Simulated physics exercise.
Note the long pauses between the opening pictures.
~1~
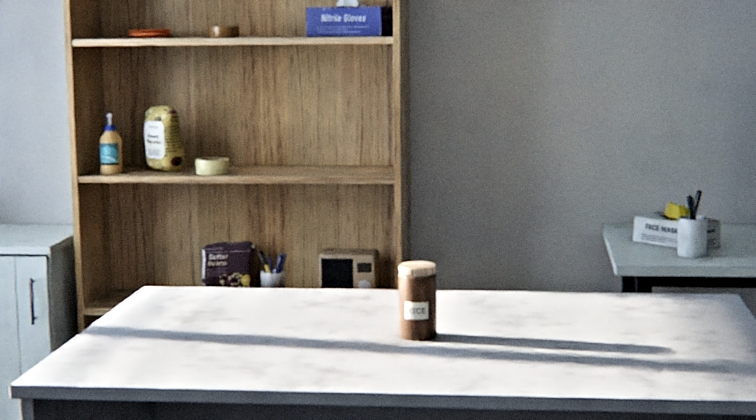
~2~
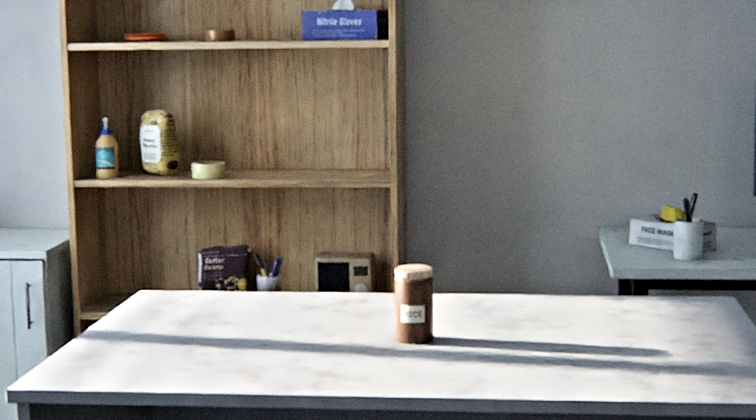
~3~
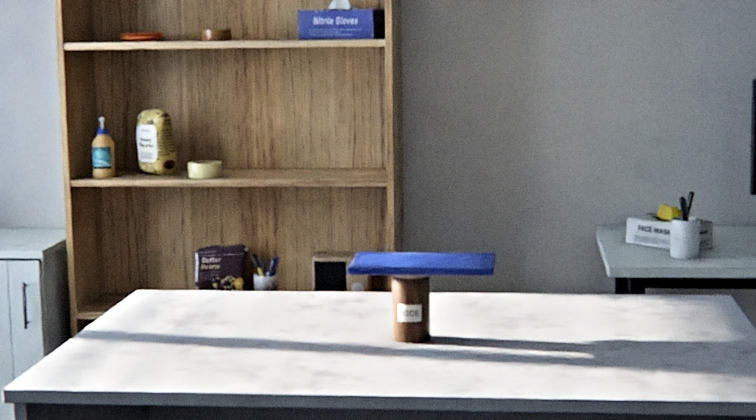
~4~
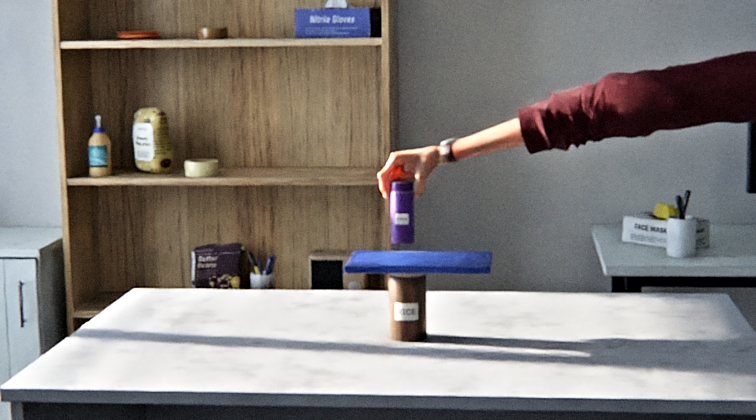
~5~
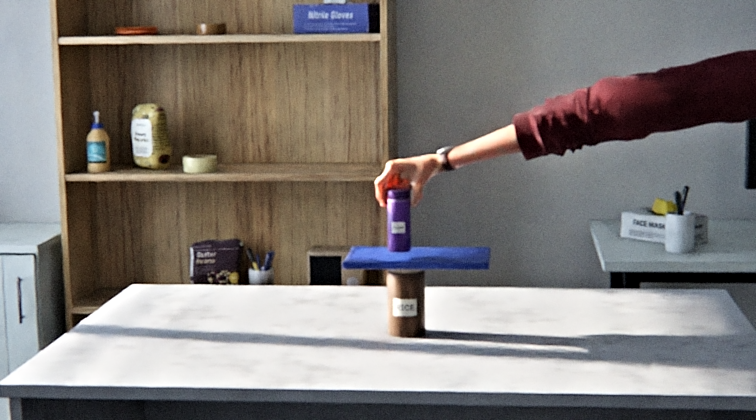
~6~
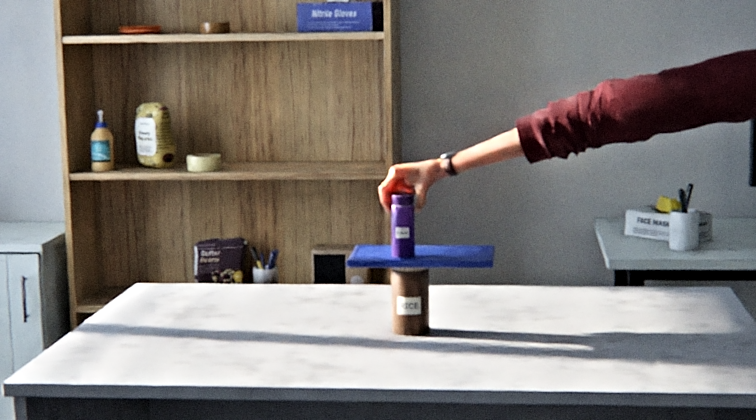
A hand lowers a purple shaker onto a blue board lying across a brown jar.
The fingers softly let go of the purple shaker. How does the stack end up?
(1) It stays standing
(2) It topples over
Answer: 1.
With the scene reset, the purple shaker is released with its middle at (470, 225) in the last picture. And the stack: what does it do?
What happens next is that it goes down.
Then, 0.80 s past the last view, nothing moves.
Then, 1.70 s past the last view, purple shaker resting near (403, 226).
Finally, all 3 still in place. Final places as the last picture's camera would see them, purple shaker near (403, 226). The stack stays up.
